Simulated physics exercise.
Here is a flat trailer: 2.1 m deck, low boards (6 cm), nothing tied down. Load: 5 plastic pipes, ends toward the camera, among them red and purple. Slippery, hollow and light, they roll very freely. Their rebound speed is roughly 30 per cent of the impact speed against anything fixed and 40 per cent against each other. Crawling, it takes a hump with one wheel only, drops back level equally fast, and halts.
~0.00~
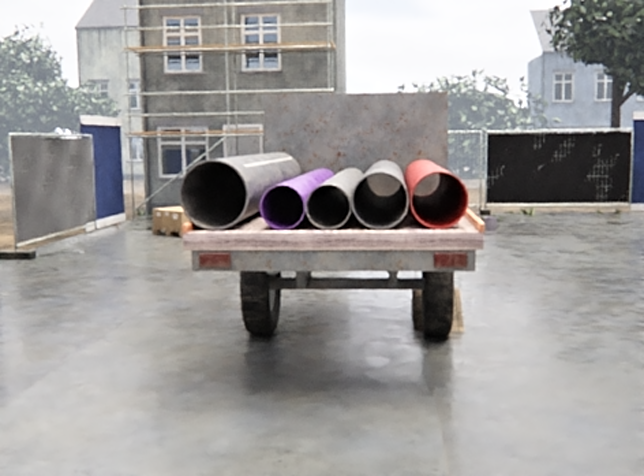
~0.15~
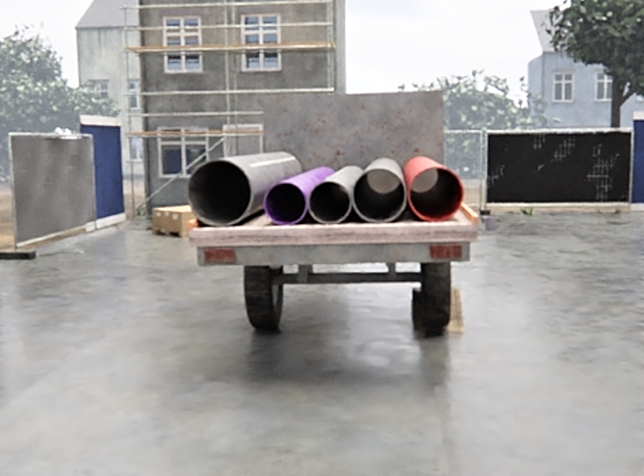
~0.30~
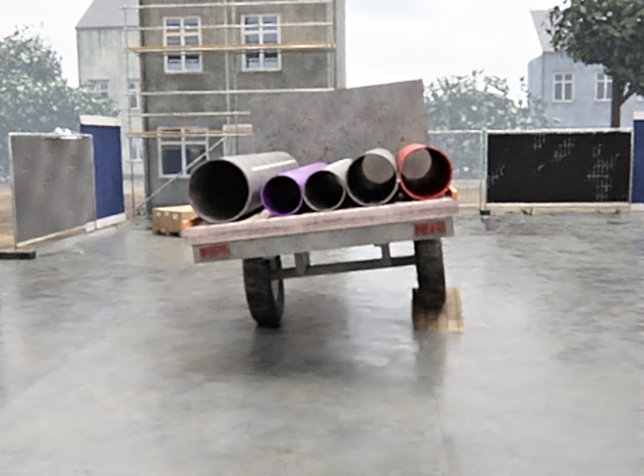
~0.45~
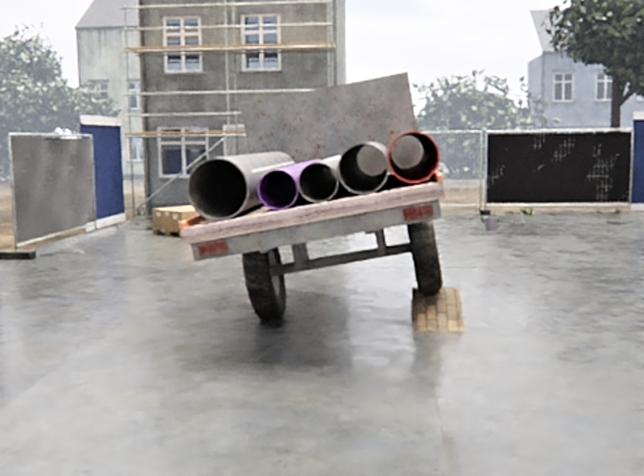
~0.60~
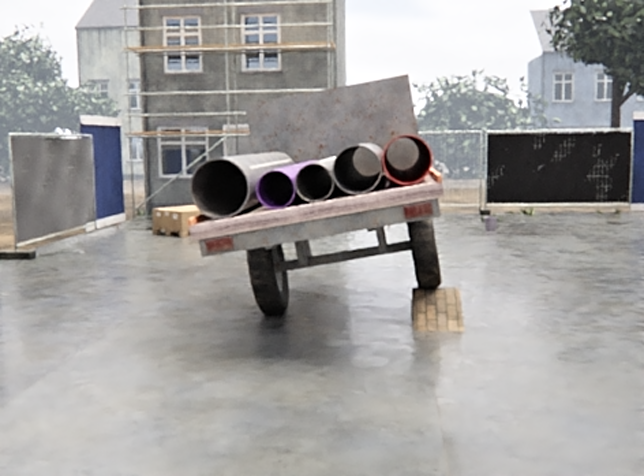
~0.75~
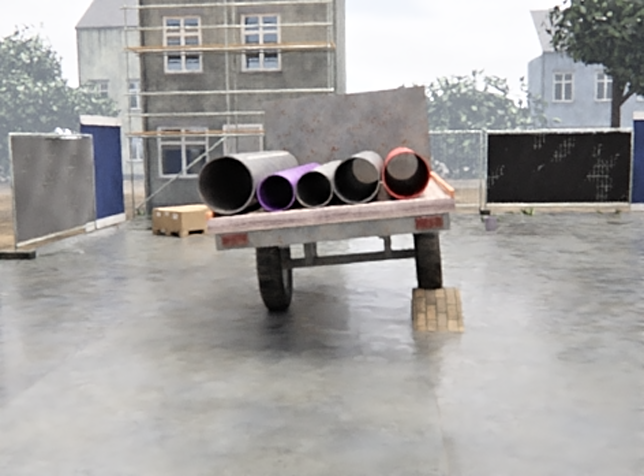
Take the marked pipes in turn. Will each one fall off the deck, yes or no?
Red - it will not, purple - it will not.
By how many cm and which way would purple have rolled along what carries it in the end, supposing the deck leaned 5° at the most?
Result: Around 10 cm leftwards.
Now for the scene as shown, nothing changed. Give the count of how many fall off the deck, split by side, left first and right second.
0 left, 0 right.
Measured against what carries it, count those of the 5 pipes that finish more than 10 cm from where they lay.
Count: 0.
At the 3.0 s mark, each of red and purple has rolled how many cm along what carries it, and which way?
Red has shifted 20 left and purple 20 left.
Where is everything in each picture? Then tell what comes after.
Red (440, 200), purple (283, 207); 5 of the 5 make up the bottom layer, in the first picture.
Red (436, 194), purple (286, 204); the deck slopes 1° down to the left, in the second picture.
Red (426, 173), purple (282, 195); the deck slopes 6° down to the left, in the third picture.
Red (414, 157), purple (278, 190); the deck slopes 10° down to the left, in the fourth picture.
Red (407, 160), purple (276, 190); the deck slopes 10° down to the left, in the fifth picture.
Red (406, 176), purple (276, 193); the deck slopes 5° down to the left, in the sixth picture.
By 1.7 s, red is on the deck, 50 cm from the right edge; purple is on the deck, 50 cm from the left edge; 0 off so far.
By 3.0 s, red is on the deck, 50 cm from the right edge; purple is on the deck, 50 cm from the left edge; 0 off so far.
By 4.4 s, red is on the deck, 45 cm from the right edge, rolling right; purple is on the deck, 55 cm from the left edge, rolling right; 0 off so far.
Finally (6.0 s), red is on the deck, 30 cm from the right edge; purple is on the deck, 70 cm from the left edge; 0 off so far.
